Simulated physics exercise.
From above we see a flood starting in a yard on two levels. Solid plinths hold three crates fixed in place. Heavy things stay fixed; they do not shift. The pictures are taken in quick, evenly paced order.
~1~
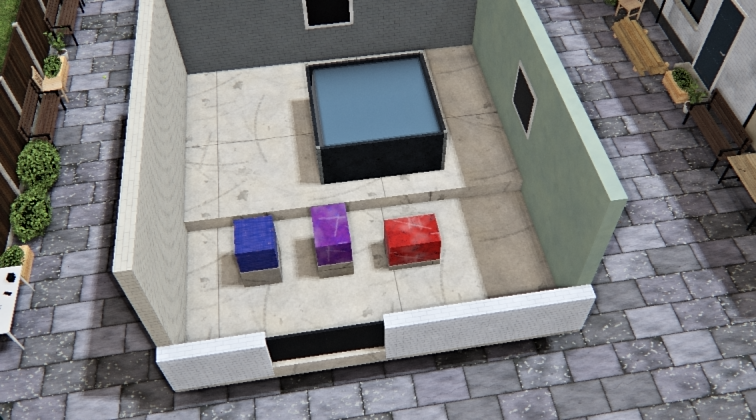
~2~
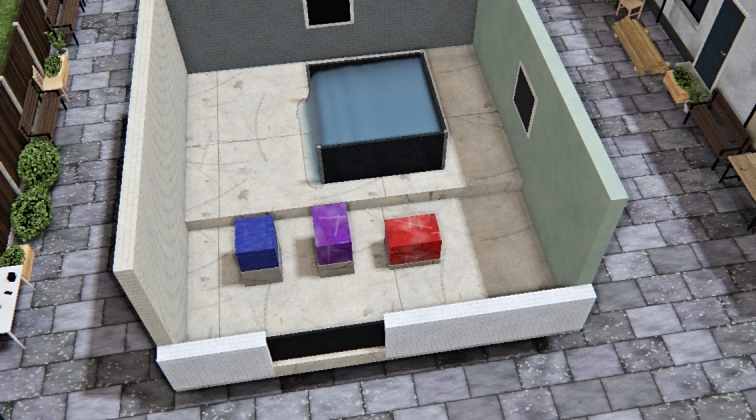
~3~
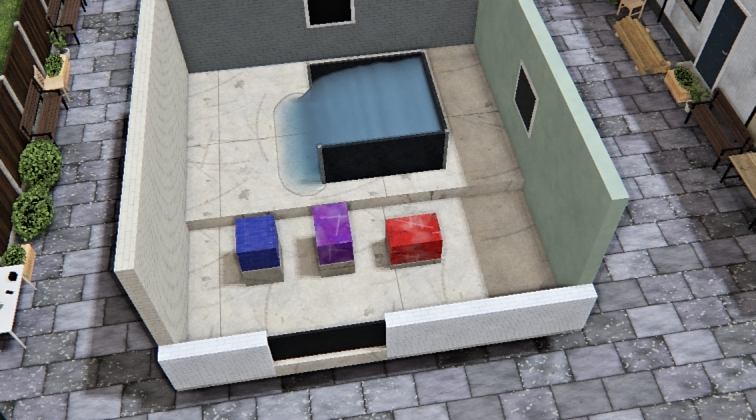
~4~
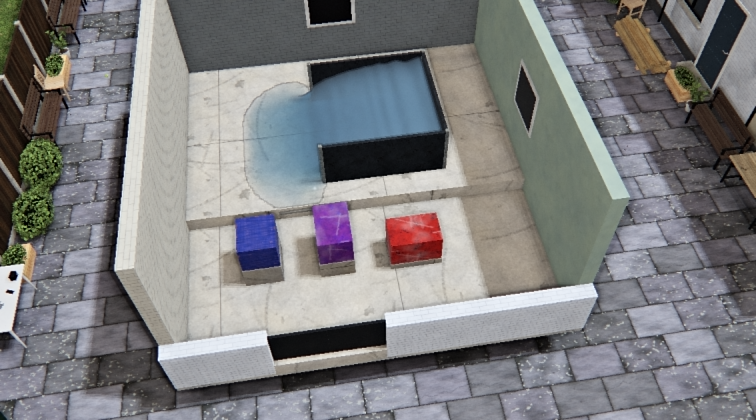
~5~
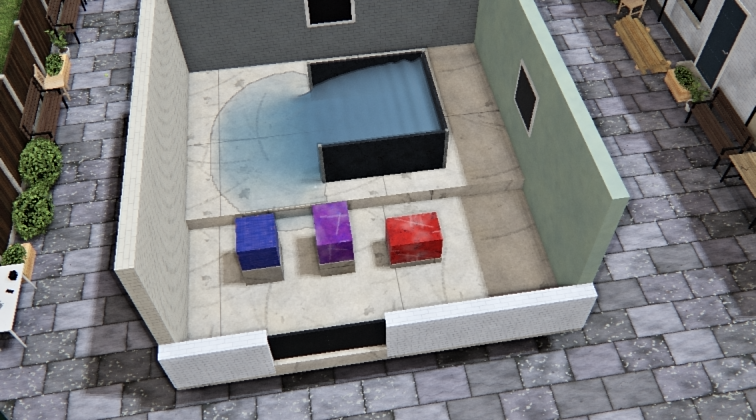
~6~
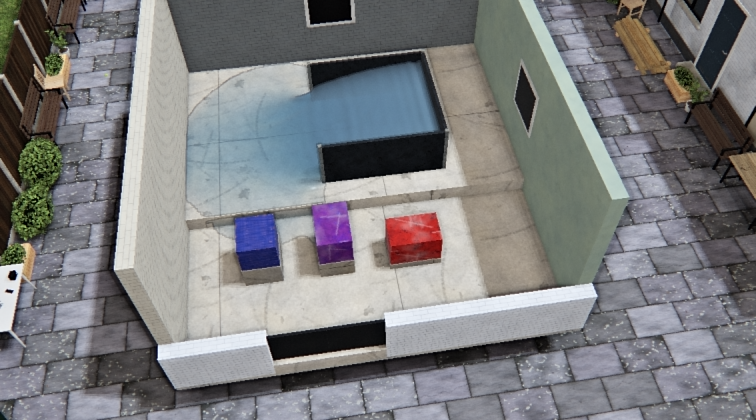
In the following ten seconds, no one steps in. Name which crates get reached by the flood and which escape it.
The red crate gets reached; the blue crate escapes it; the purple crate escapes it.
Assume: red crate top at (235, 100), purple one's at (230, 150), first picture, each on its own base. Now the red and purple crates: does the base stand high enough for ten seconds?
Ten seconds on, the red crate has been flooded, but the purple crate has been flooded.
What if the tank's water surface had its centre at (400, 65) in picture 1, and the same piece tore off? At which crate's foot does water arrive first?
First is the blue-painted one.
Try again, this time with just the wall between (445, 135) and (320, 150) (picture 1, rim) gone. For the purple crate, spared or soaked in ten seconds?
The purple crate gets flooded.
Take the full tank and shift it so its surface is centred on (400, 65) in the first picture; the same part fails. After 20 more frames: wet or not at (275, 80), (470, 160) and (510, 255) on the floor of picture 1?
Submerged, untouched, untouched.
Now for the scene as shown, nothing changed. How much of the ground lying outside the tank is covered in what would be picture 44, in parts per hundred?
Some 95 per cent.
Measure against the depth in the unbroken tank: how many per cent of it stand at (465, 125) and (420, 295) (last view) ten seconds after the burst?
First spot 6 percent, second 25 percent.
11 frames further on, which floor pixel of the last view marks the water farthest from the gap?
Somewhere about (188, 363).
A moment on, water covers 35 % of the floor; the red crate not reached, the blue crate water round its plinth, the purple crate water round its plinth.
Next, water covers 40 % of the floor; the red crate not reached, the blue crate water round its plinth, the purple crate water round its plinth.
Then, water covers 65 % of the floor; the red crate water round its plinth, the blue crate water round its plinth, the purple crate water round its plinth.
Later, water covers 95 % of the floor; the red crate water round its plinth, the blue crate water round its plinth, the purple crate water round its plinth.
In the end, water covers 95 % of the floor; the red crate was topped, the blue crate stayed above the water, the purple crate stayed above the water.
